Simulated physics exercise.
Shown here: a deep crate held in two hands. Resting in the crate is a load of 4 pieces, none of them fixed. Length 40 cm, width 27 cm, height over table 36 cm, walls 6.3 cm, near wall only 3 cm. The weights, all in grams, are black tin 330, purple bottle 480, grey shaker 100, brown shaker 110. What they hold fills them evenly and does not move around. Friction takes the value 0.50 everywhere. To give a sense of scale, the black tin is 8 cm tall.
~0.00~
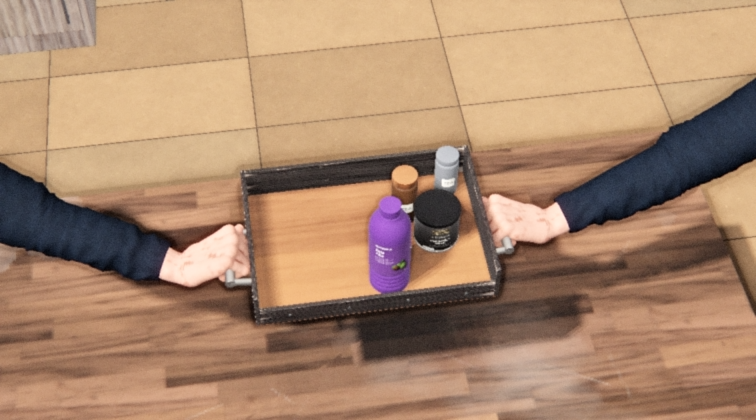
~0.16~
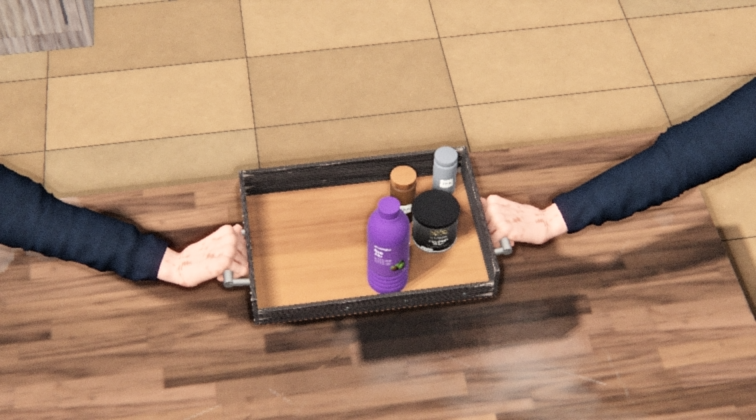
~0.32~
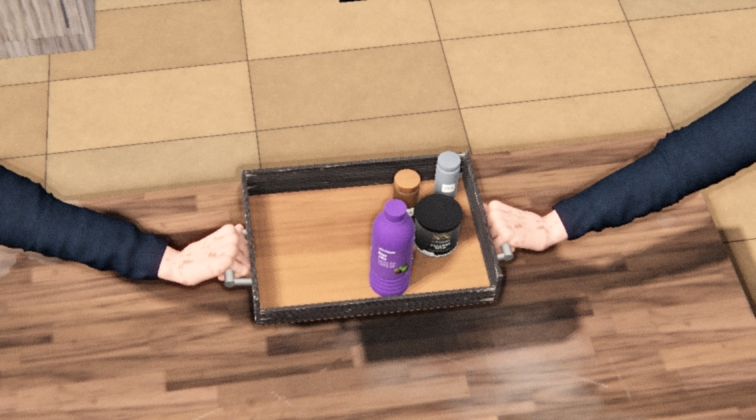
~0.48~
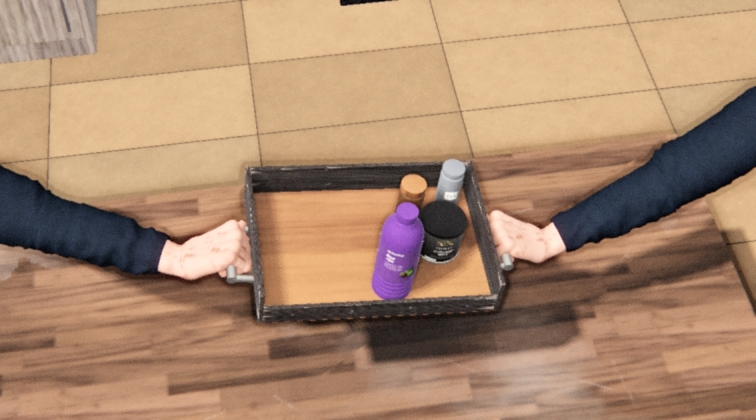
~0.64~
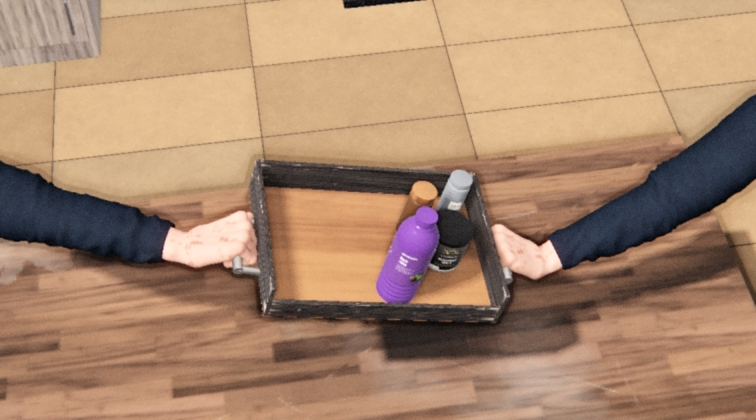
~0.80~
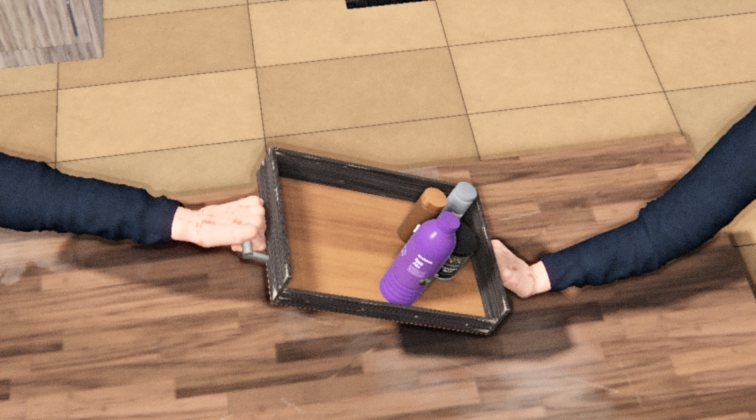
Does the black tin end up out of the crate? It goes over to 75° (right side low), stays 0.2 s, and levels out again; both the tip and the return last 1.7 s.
No.
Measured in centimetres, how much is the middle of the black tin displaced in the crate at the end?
Net shift near 4 cm.
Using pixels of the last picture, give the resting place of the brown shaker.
Roughly at (467, 200) in the last picture.
After 1.10 s, tip 50°, right side down; black tin moved 3 cm near (448, 275); purple bottle 53° off its base; brown shaker 52° off its base.
After 1.70 s, tip 74°, right side down; purple bottle now out of the crate; black tin moved 3 cm near (419, 295); brown shaker 34° off its base.
After 2.70 s, tip 50°, right side down; black tin moved 4 cm near (450, 284); brown shaker 31° off its base; grey shaker moved 2 cm.
After 3.10 s, tip 19°, right side down; black tin moved 4 cm near (468, 254); brown shaker 31° off its base; grey shaker moved 3 cm.
In the end (4.2 s), out of the crate, purple bottle; not toppled but over 5 cm from the start, brown shaker; the other 2 under 5 cm from the start. In the last view, black tin near (467, 236).
